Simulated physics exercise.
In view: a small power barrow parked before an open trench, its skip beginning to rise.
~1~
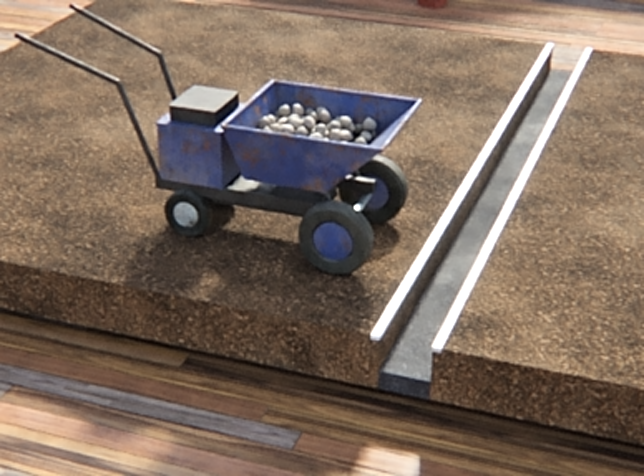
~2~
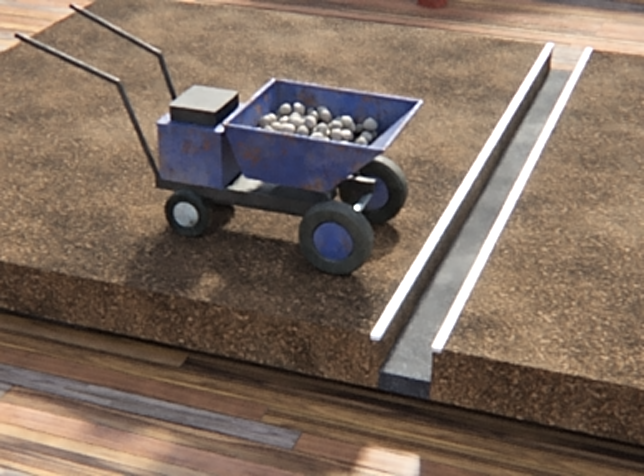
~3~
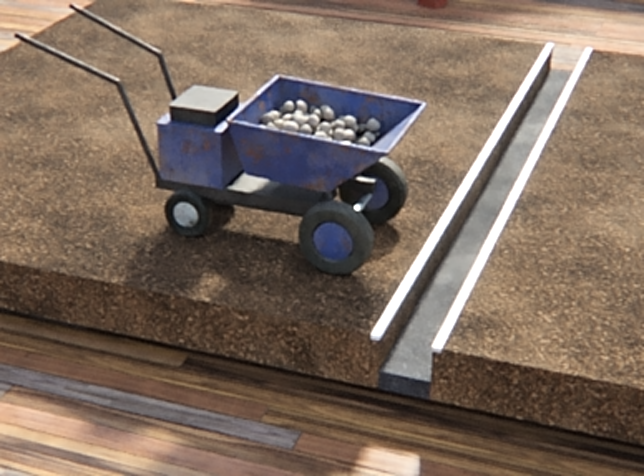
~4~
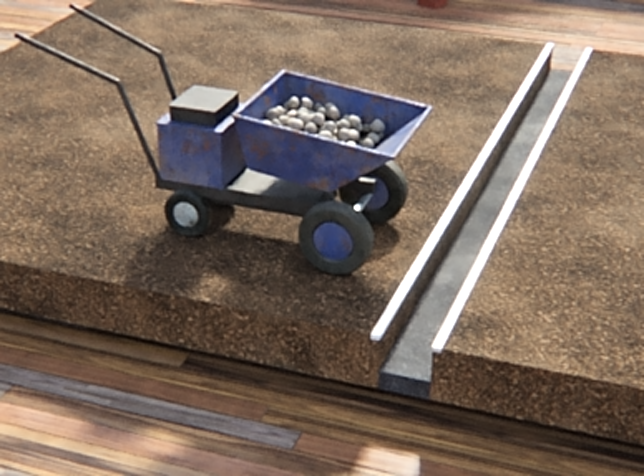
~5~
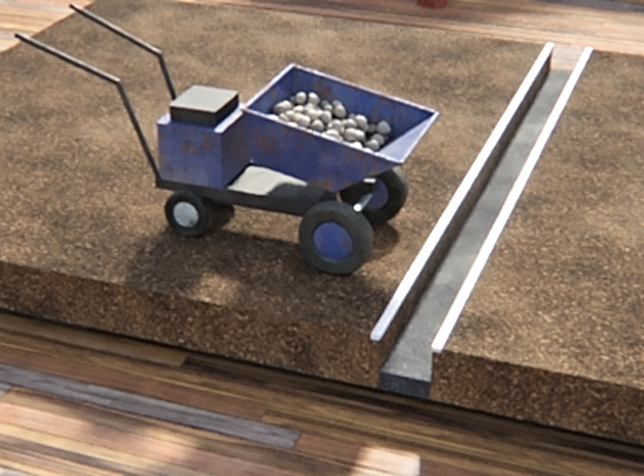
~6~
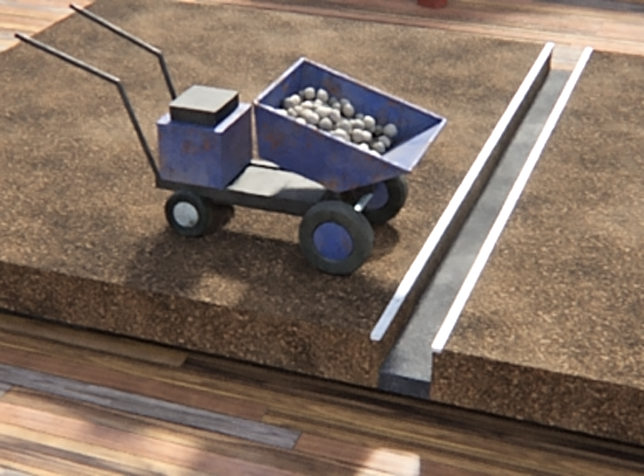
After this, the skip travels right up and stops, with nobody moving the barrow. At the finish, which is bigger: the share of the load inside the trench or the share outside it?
The share outside is bigger.
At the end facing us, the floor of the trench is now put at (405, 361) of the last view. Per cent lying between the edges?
20 %.
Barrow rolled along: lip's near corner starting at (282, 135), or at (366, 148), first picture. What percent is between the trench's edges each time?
You'd see around 30 per cent the first time and around 70 per cent the second.
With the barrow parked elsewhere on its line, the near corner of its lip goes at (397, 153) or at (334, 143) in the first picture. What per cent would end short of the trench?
About 0 percent at the first place and about 10 percent at the second.
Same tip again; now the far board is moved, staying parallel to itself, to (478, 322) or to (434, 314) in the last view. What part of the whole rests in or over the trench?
80 and 0 percent.
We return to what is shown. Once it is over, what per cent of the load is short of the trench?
It comes to 0 per cent or so.
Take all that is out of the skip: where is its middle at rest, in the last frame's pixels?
Somewhere around (497, 264) in the final view.
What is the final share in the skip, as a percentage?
Roughly 10 per cent.
Soon after the last picture, skip tipped steeply; all in the skip.
A little later, skip tipped right over; most in the skip; a small part in or heaped over the trench; a small part beyond it.
Later still, skip tipped right over; a small part in the skip; about a quarter in or heaped over the trench; about two thirds beyond it.
By the end, skip tipped right over; a small part in the skip; about a quarter in or heaped over the trench; about two thirds beyond it.
